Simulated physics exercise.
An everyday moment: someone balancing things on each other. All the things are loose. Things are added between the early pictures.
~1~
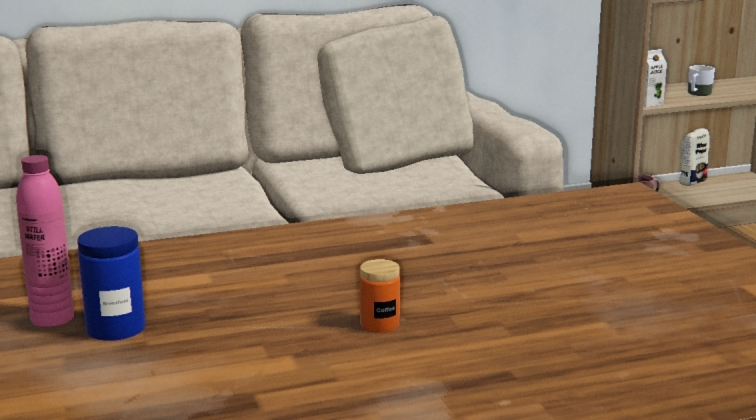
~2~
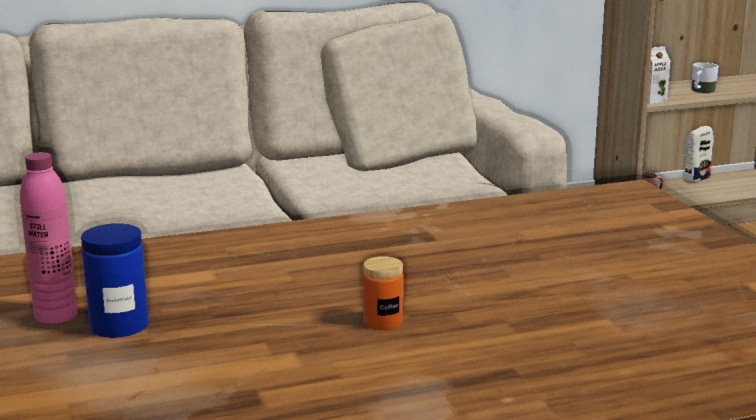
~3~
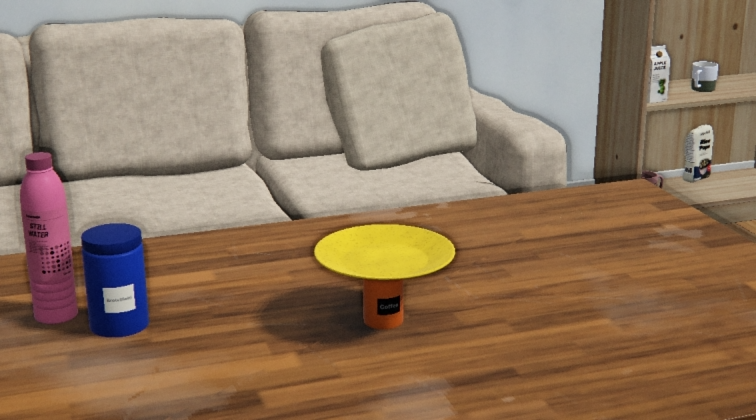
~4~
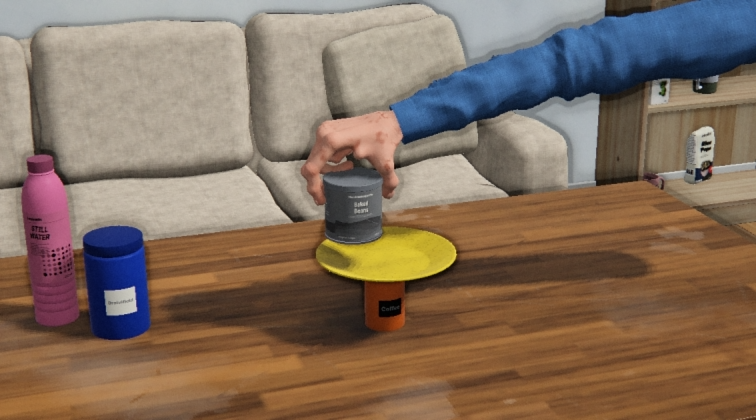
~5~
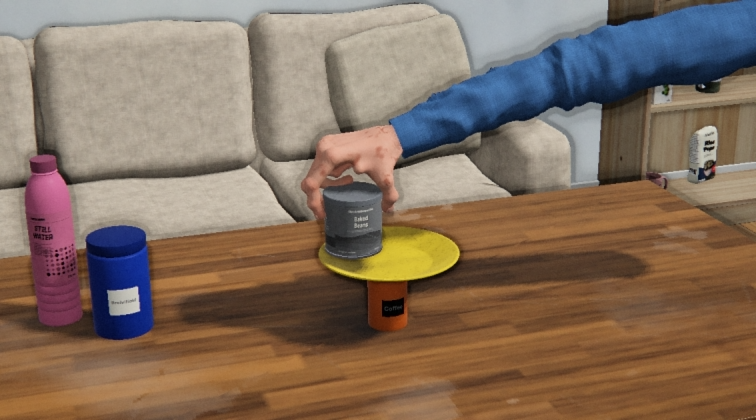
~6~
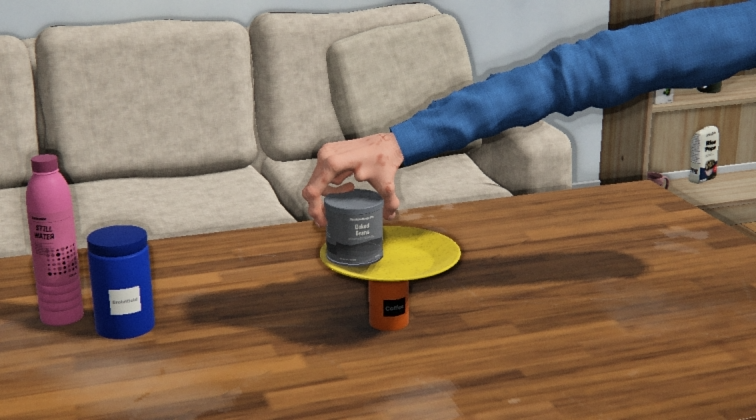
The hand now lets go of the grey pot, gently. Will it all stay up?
Here the pile stays up.
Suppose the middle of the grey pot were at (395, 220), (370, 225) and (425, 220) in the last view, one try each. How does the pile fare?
In the first case it stays up; in the second case it holds; in the third case it holds.
Then, 0.20 s past the last view, nothing moves.
Then, 0.40 s past the last view, grey pot resting near (354, 228).
Finally, all 5 still in place. Final places as the last picture's camera would see them, grey pot near (354, 228). The pile holds.
